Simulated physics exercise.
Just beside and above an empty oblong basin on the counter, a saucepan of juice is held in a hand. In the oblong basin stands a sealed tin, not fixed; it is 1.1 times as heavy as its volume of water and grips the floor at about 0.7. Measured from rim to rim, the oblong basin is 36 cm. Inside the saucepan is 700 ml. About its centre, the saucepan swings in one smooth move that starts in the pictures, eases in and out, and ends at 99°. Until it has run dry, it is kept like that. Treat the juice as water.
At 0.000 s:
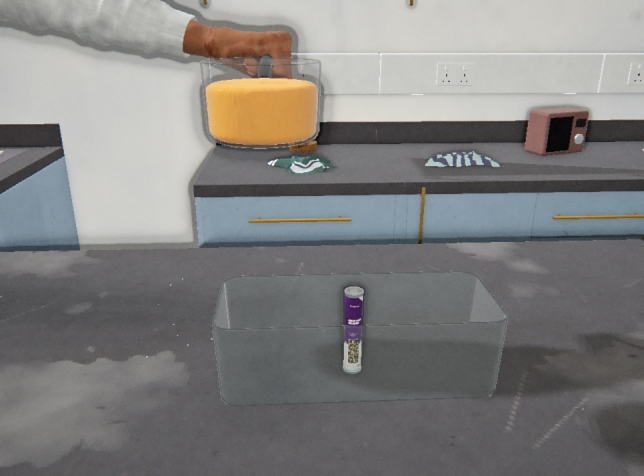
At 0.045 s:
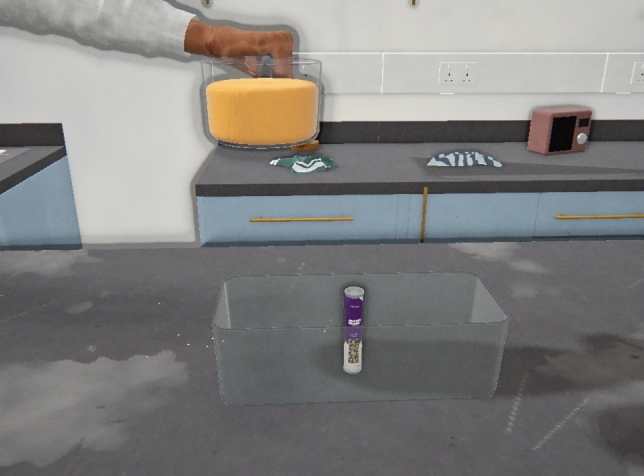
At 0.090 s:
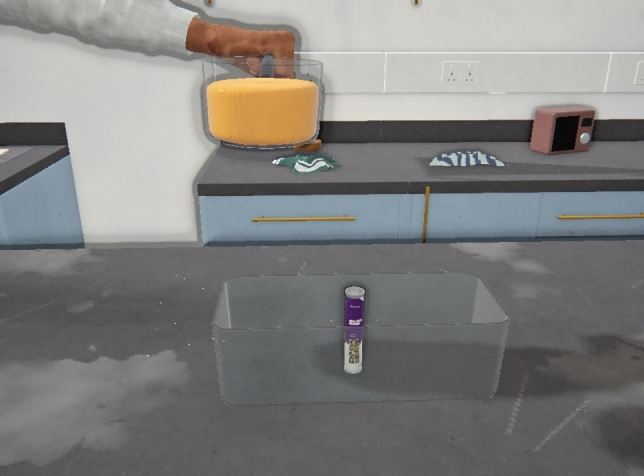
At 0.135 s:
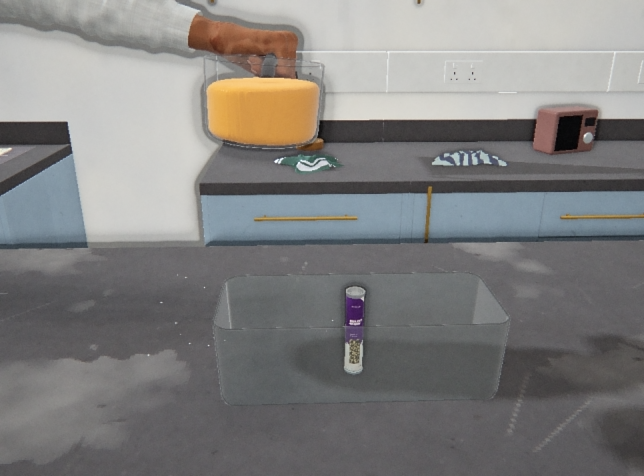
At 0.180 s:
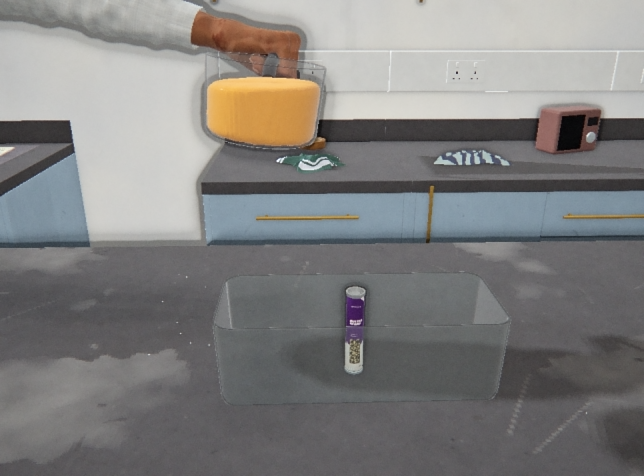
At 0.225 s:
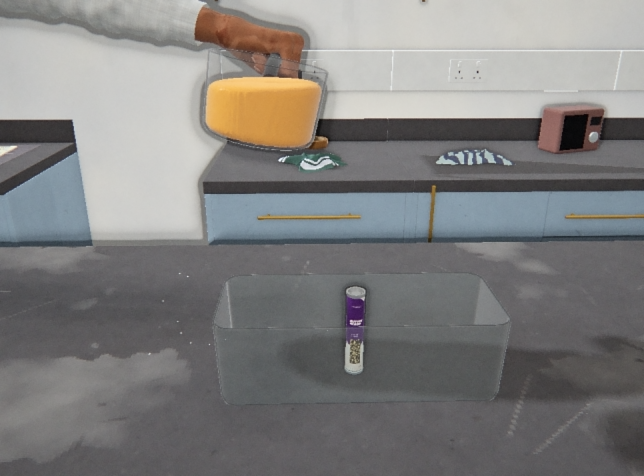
A hand holds a saucepan of orange juice above a counter and slowly tilts it slightly.
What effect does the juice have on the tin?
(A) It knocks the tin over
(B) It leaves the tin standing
Answer: B.
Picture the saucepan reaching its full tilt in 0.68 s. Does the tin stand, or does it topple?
The tin tips over.
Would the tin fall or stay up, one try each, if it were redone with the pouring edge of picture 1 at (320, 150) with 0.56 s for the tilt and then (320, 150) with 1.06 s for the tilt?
In the first try it comes down; in the second it comes down.
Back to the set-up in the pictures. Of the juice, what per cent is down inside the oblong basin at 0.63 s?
I'd put it near 0 percent.
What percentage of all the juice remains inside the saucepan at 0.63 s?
Near 76 in a hundred.
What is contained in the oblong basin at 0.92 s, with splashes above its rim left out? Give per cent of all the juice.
Around 44 in a hundred.
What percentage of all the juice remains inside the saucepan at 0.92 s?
22 in a hundred, give or take.
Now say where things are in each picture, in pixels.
Tilt 0°; pouring edge (320, 63); surface from (207, 85) to (317, 85); the oblong basin's rim runs from (219, 302) to (491, 296); the tin's top is at (354, 295), in the first picture.
Tilt 0°; pouring edge (320, 63); surface from (208, 85) to (317, 85), in the second picture.
Tilt 2°; pouring edge (322, 65); surface from (209, 84) to (318, 84), in the third picture.
Tilt 4°; pouring edge (323, 67); surface from (209, 84) to (320, 85), in the fourth picture.
Tilt 7°; pouring edge (325, 70); surface from (210, 84) to (321, 86), in the fifth picture.
Tilt 11°; pouring edge (327, 74); surface from (210, 84) to (322, 86), in the sixth picture.
Then, 0.63 s in, the tilt is 63° and 77 per cent is still to pour; the tin stands where it began.
Then, 0.92 s in, the tilt is 95° and 21 per cent is still to pour; the tin stands where it began.
Then, 1.23 s in, the tilt is 99° and 3 per cent is still to pour; the tin stands where it began.
Then, 1.56 s in, the tilt is 99° and 0 per cent is still to pour; the tin stands where it began.
Finally, the tin stands where it began.
